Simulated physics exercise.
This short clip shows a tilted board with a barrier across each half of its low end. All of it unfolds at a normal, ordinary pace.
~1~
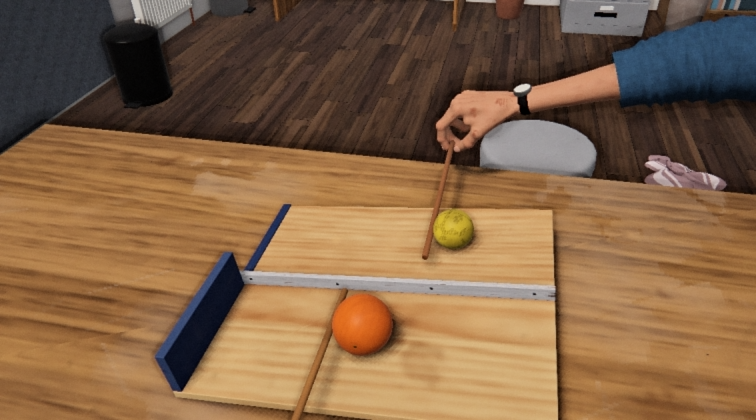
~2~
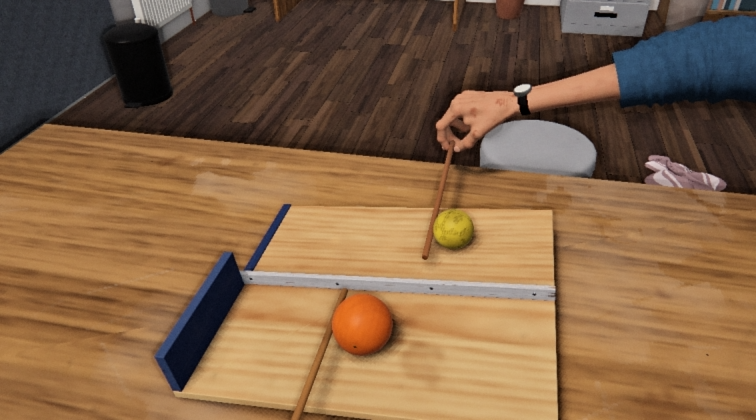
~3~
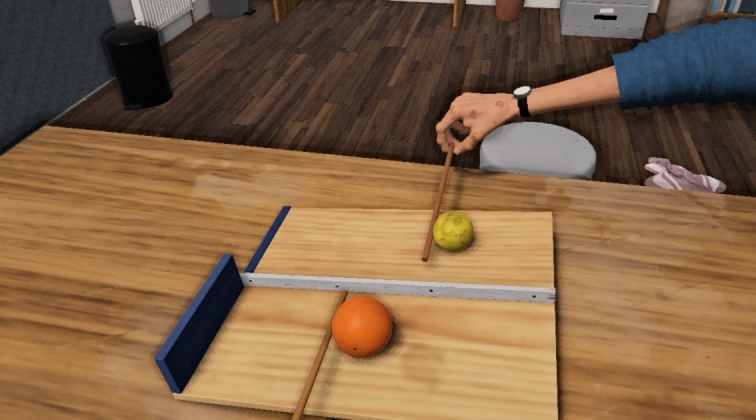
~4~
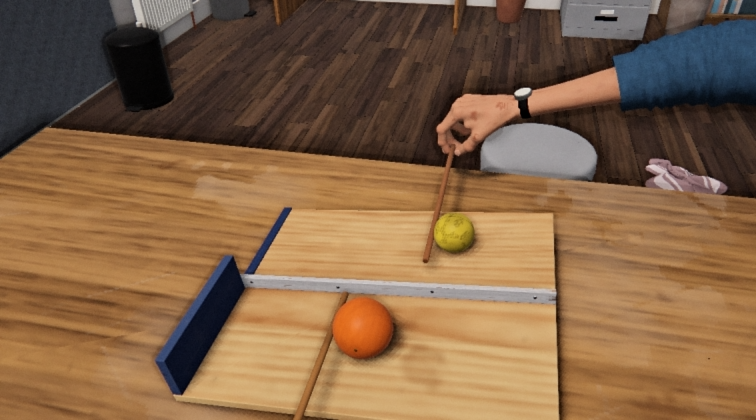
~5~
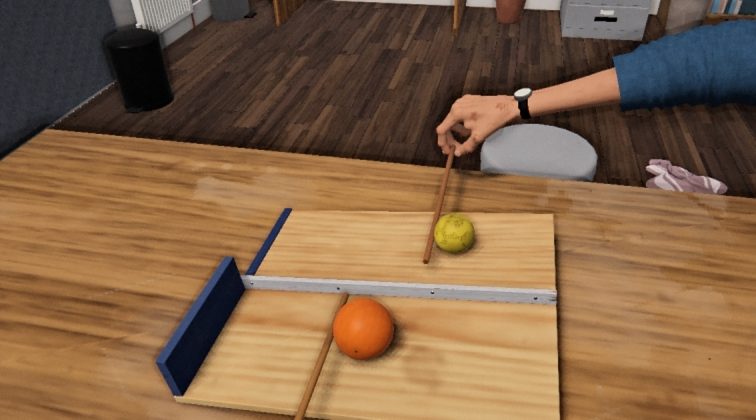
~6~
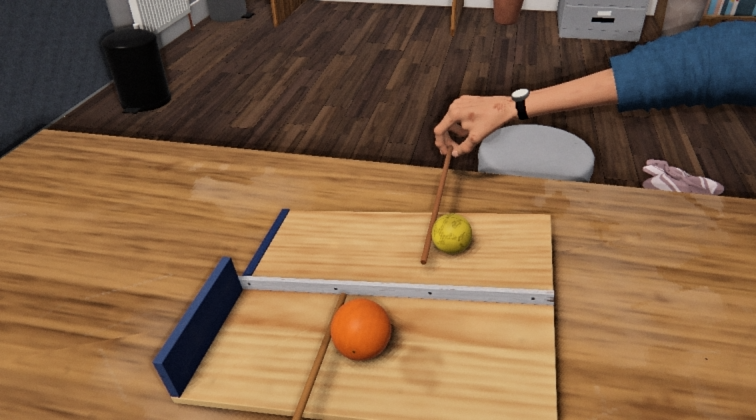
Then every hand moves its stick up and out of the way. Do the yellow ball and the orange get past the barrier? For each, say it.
As it turns out, the yellow ball drops off the end and the orange is kept back.
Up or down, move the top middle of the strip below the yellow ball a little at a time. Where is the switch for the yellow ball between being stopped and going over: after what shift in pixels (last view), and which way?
4 pixels up.
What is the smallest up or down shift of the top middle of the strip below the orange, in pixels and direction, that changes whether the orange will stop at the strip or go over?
A downward shift of 28 pixels does it.
Then, 0.60 s on from there, yellow ball rolling on the board near (379, 233); orange rolling on the board near (274, 324).
Then, 1.10 s on from there, yellow ball off the board near (224, 233); orange resting against the strip near (232, 322).
In the end, the yellow ball goes over the end; the orange is held by the strip, near (232, 322).
